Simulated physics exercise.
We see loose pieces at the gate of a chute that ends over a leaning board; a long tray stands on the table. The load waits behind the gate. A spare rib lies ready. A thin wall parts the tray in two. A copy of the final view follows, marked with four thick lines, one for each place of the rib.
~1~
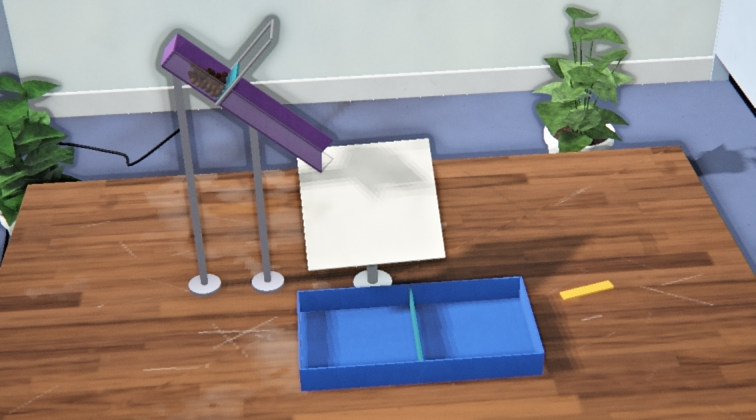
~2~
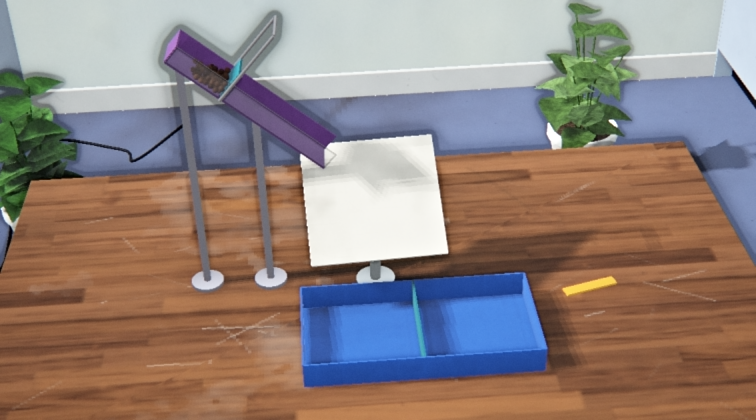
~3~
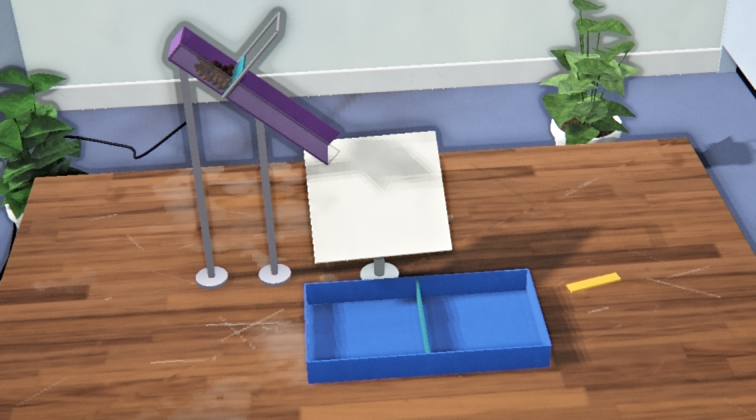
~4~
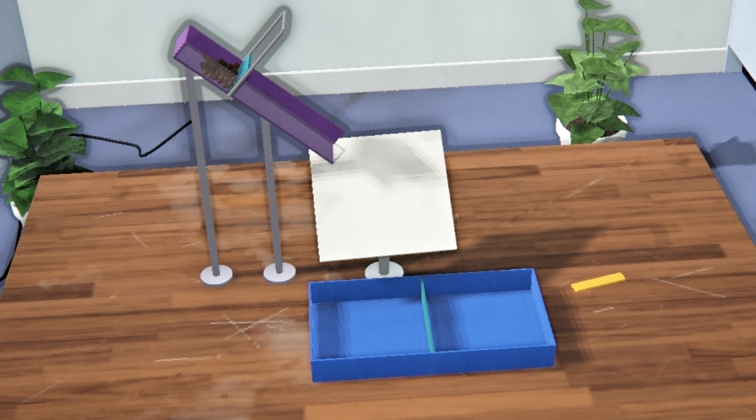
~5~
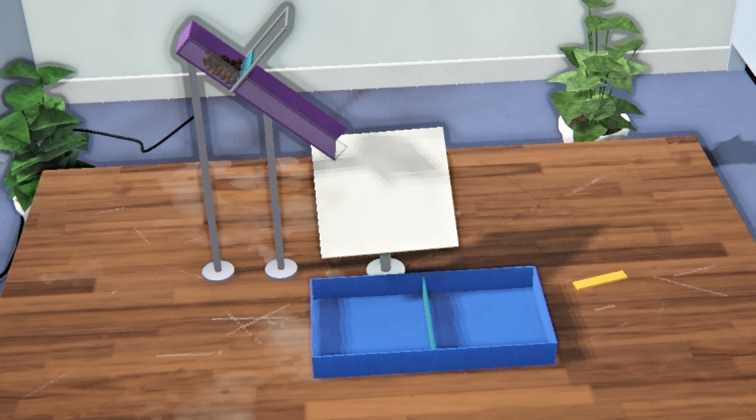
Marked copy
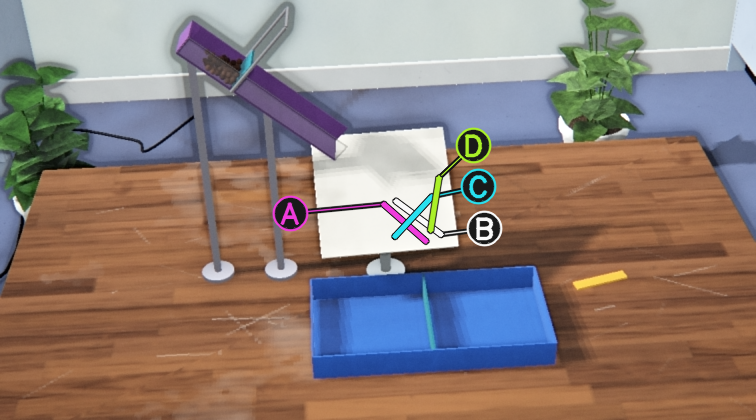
On a wooden tabletop between two potted plants, a sloping purple chute on two stands holds small brown pieces behind a closed gate, above a tilted white board and a divided blue tray. The view drifts slightly, while the pieces, gate, board and tray all stay still relative to one another.
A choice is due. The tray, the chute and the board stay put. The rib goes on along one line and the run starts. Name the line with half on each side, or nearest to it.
Line D.
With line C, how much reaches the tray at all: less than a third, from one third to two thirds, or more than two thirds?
More than two thirds.
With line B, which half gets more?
Right.
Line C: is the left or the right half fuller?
Left.
On the marked copy, line A from (383, 204) to (425, 241); line B from (395, 201) to (441, 234); line C from (431, 196) to (394, 236); line D from (439, 177) to (430, 230).
Choosing A, of what is caught, a small part in the left half, most in the right.
Choosing B, of what is caught, about a quarter in the left half, most in the right.
Choosing C, of what is caught, most in the left half, a small part in the right.
Choosing D, of what is caught, about half in the left half, about half in the right.
